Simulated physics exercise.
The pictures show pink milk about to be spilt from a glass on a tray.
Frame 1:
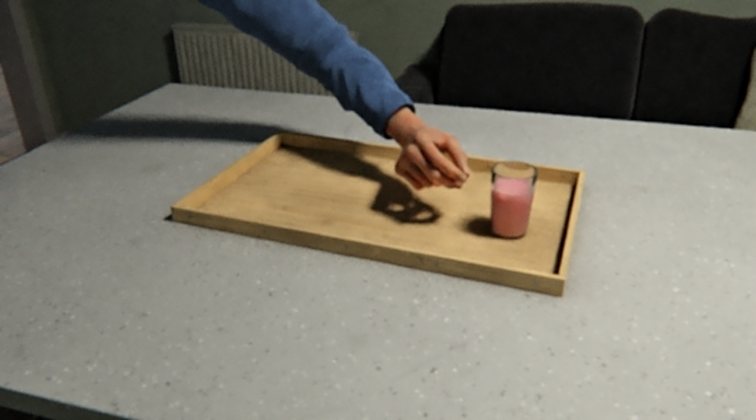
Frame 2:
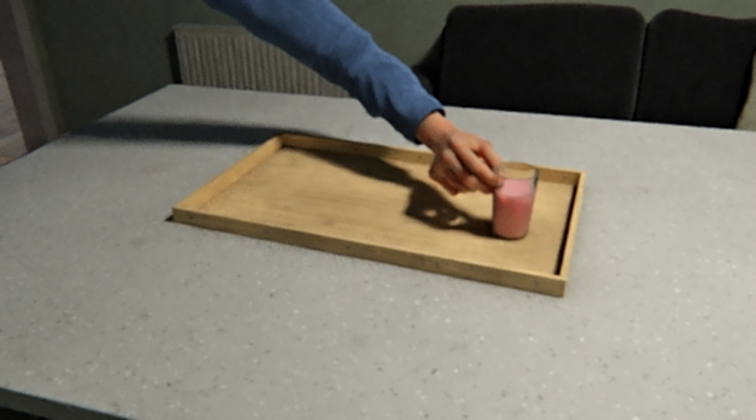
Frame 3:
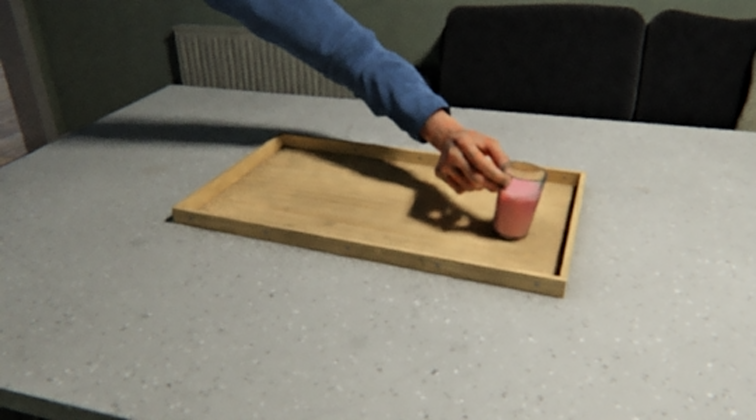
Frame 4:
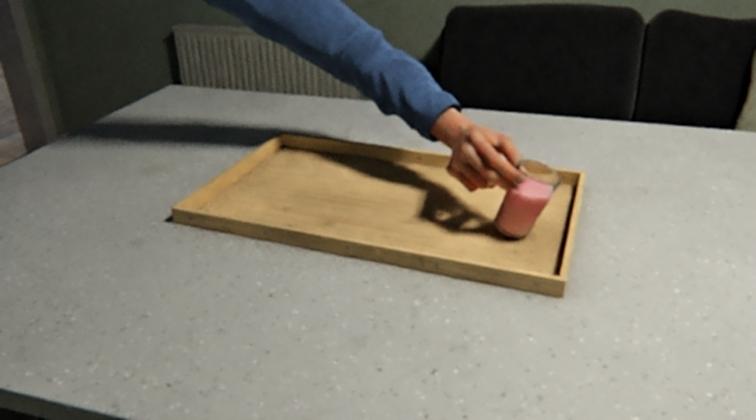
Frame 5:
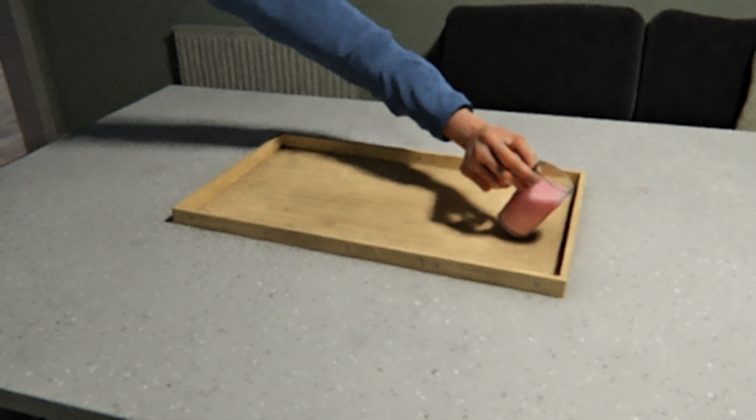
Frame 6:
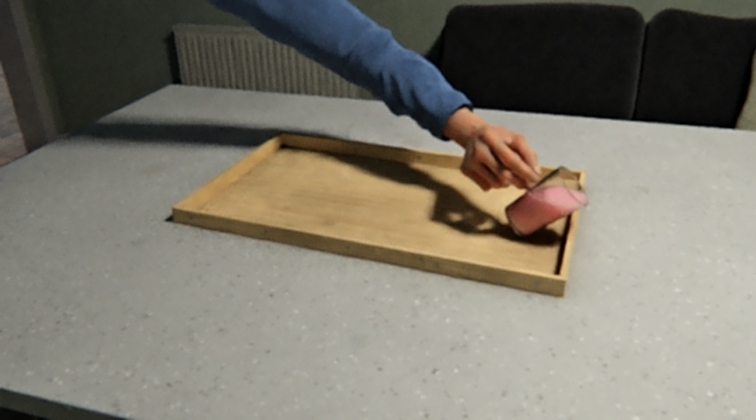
At first, a hand in a blue sleeve hovers beside an upright glass of pink milk on a wooden tray. The fingers move right and push against the glass near its rim, and it leans to the right, tilting further until it is steeply slanted with the milk at its rim.
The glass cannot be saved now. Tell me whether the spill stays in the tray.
It does not stay in the tray.
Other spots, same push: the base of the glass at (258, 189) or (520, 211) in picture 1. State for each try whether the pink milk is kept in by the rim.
In the first try it stays in the tray; in the second it escapes from the tray.
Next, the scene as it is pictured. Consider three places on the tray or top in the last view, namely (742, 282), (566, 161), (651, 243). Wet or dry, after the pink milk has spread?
The first point is inside the spill, the next one is outside the spill, and the last one is inside the spill.
A moment on, the glass lies across the rim; the puddle covers about as much as a plate; it spreads outside the tray.
Further on, the puddle covers about as much as a tray; it spreads outside the tray.
When it is over, the puddle covers about as much as a tray; it spreads outside the tray.
